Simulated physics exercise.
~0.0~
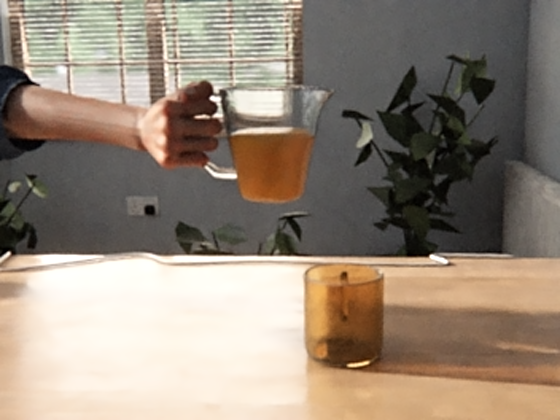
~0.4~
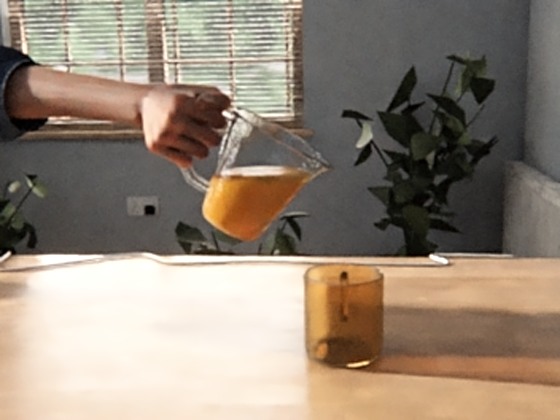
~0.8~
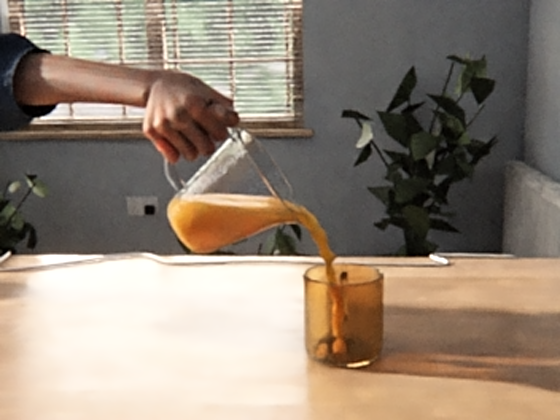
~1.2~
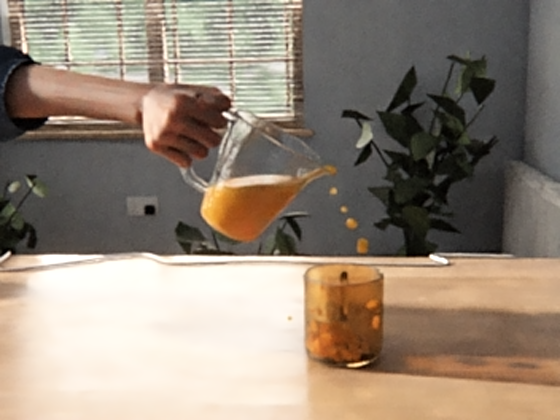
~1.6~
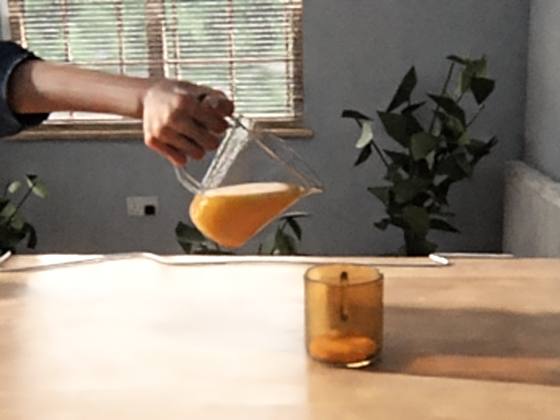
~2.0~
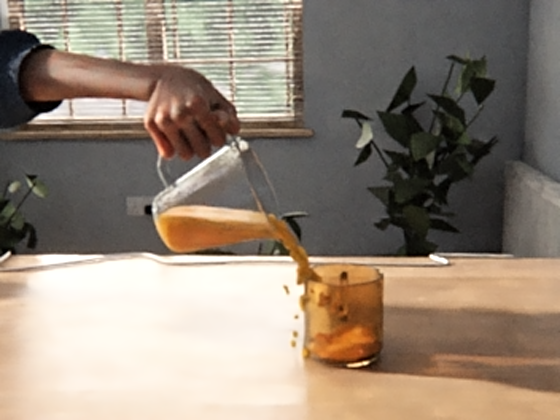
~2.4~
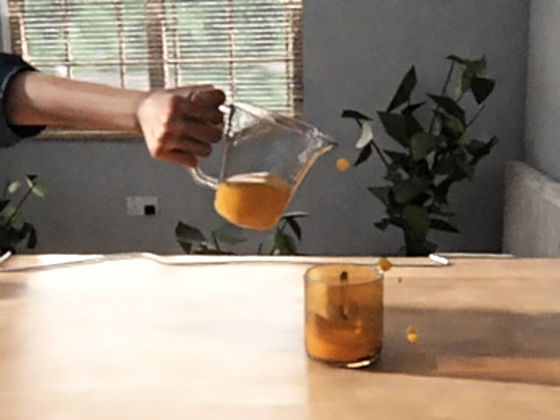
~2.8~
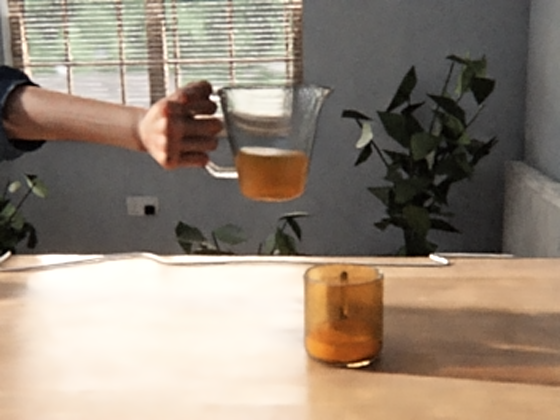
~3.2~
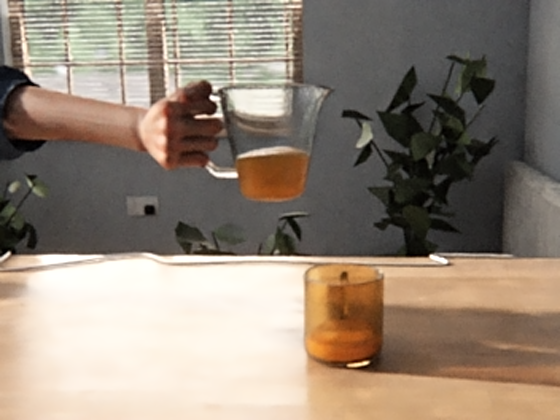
At a wooden table, a hand twice pours orange juice into a mug, then levels the jug.
